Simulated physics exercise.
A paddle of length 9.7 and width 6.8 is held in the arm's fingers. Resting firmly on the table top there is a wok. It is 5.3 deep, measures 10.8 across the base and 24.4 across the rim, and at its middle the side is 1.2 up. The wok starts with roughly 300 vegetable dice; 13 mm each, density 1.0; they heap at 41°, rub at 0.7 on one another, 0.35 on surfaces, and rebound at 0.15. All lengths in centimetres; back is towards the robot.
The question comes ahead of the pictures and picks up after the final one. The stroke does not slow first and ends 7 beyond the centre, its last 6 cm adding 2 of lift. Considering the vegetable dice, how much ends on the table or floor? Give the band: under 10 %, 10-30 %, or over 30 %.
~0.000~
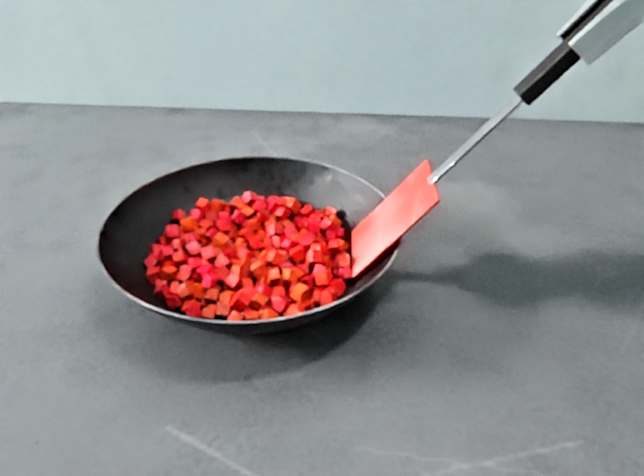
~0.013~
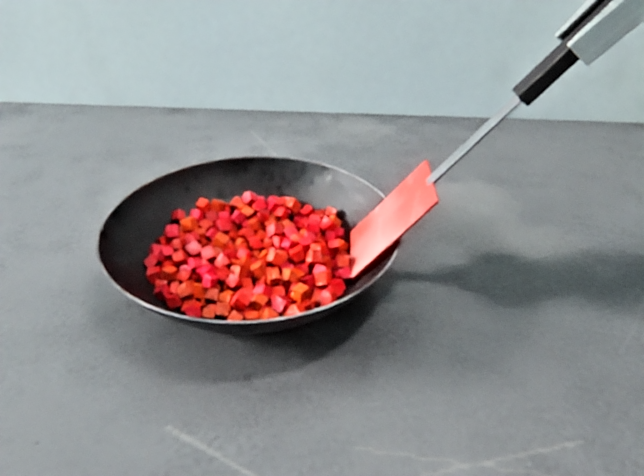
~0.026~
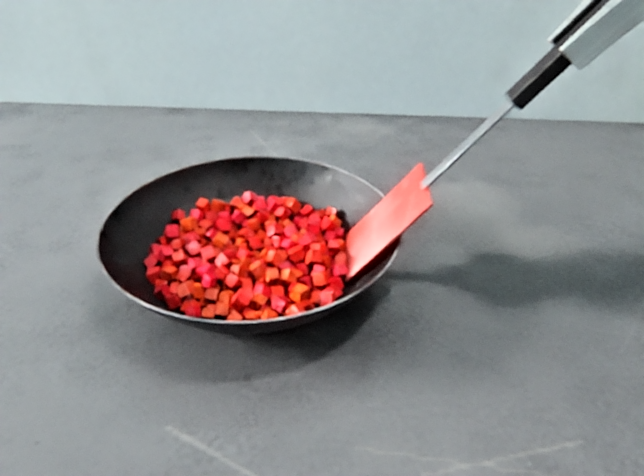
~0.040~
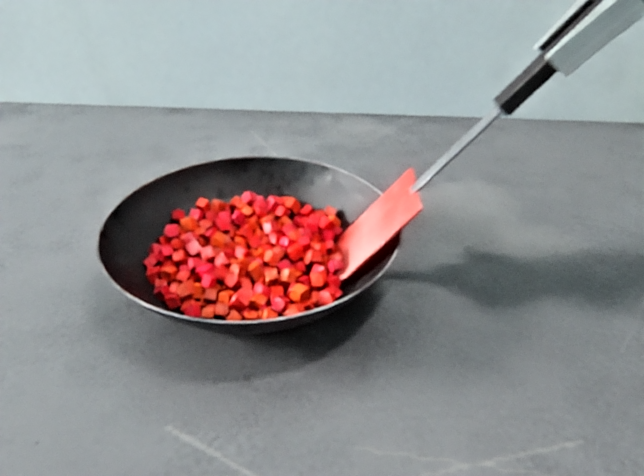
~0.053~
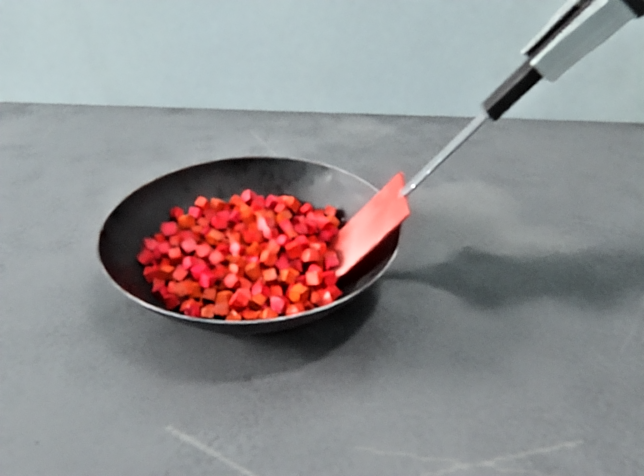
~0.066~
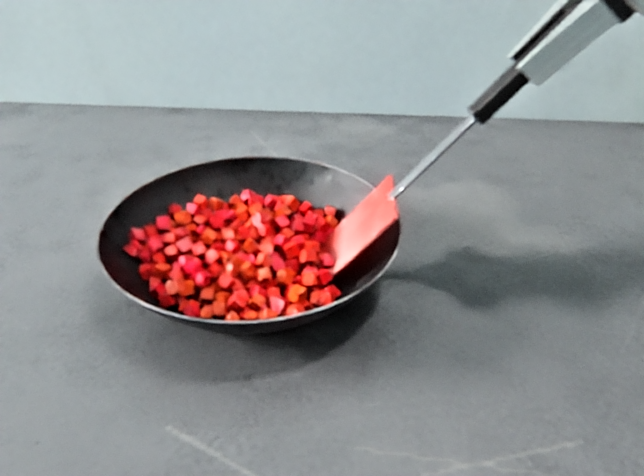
Band: 10-30 %.
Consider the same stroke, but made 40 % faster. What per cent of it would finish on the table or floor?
In that case, close to 40 per cent.
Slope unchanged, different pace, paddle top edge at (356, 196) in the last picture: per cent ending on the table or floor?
Expect some 35 per cent there.
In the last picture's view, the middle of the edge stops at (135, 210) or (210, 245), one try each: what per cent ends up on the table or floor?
Respectively about 45 and 5 percent end on the table or floor.
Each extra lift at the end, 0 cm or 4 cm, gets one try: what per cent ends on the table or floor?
Try one gives about 20 in a hundred, try two about 20 in a hundred.
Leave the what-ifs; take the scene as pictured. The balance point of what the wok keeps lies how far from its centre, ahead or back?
Offset: About 4.0 cm, ahead.
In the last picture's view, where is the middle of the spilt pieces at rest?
(57, 262) or thereabouts.
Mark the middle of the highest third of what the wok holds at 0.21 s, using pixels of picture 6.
Near (149, 222).
After 0.14 s, sloping 52°, highest piece 7 above the table; 303 in the wok, 1 on the blade or in flight.
After 0.21 s, sloping 52°, highest piece 8 above the table; 294 in the wok, 10 on the blade or in flight.
After 0.44 s, sloping 52°, highest piece 7 above the table; 238 in the wok, 63 on the table or floor, 3 on the blade or in flight.
After 1.49 s, sloping 52°, highest piece 7 above the table; 238 in the wok, 66 on the table or floor.
In the end, 238 in the wok, 66 on the table or floor. That is 22 % on the table or floor.
